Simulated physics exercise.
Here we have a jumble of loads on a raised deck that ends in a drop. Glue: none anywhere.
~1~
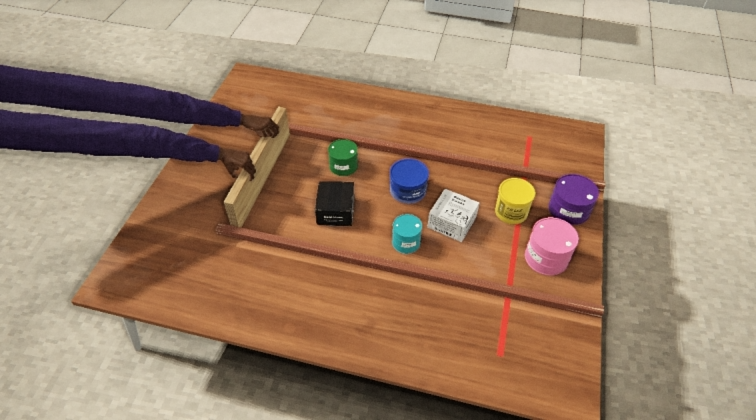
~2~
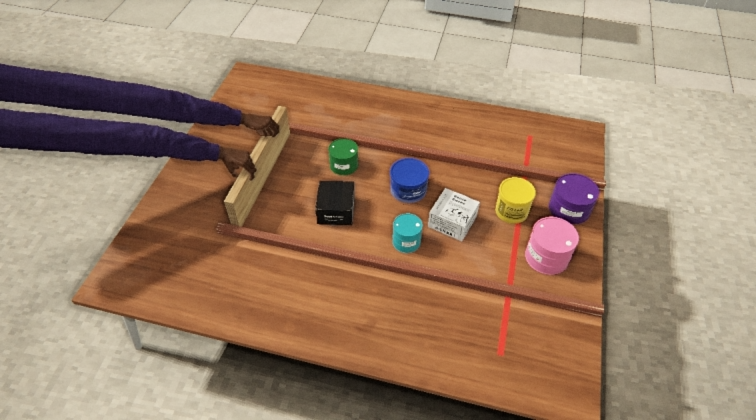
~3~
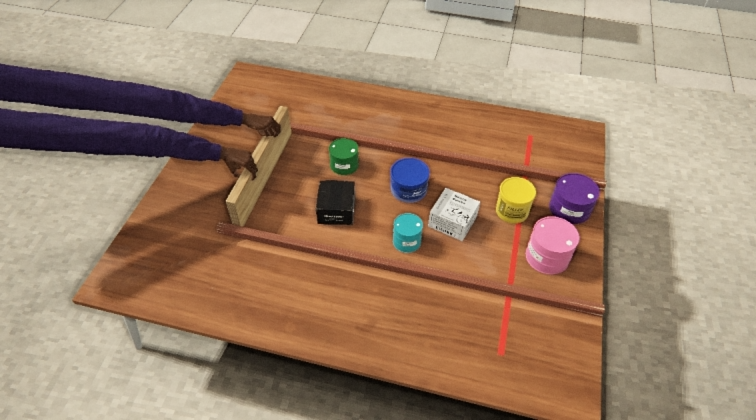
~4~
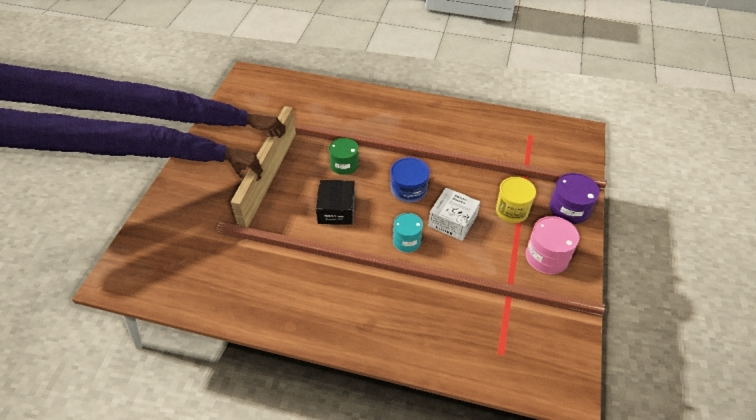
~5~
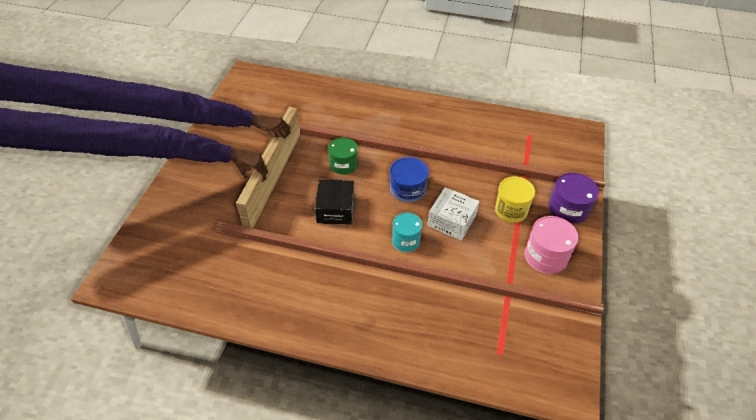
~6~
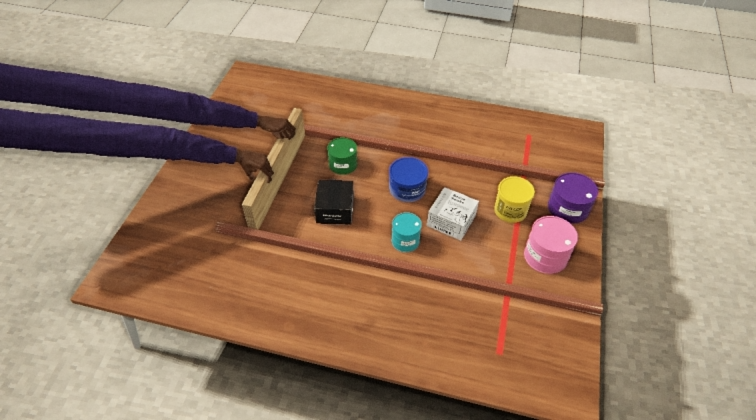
We see two purple-sleeved arms holding a wooden plank upright on a table set with colourful canisters, a black box and a white box near a red line. The hands slide the plank slightly right, while the objects stay still.
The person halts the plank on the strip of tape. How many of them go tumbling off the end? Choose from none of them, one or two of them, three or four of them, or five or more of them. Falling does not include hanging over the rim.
One or two of them do.
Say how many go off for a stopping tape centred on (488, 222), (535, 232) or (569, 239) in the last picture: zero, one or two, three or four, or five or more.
In order: No fall at all; one or two; 5 or more.
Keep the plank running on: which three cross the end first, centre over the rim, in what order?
First comes the pink canister, followed by the purple canister, and then the white box.
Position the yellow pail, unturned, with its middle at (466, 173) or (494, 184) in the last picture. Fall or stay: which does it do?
At the first spot it remains, and at the second it remains.
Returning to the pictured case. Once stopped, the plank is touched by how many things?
Count: 3.
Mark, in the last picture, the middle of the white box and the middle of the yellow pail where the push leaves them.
In the last picture the white box sits around (576, 244) and the yellow pail around (575, 208).
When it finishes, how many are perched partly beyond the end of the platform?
The count is 1.
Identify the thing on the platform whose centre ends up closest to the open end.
Purple canister.
Soon after, none off yet; purple canister at rest near (572, 198); pink canister at rest near (550, 245); yellow pail at rest near (514, 200).
In the end, the number that fall off is one or two; gone, pink canister.
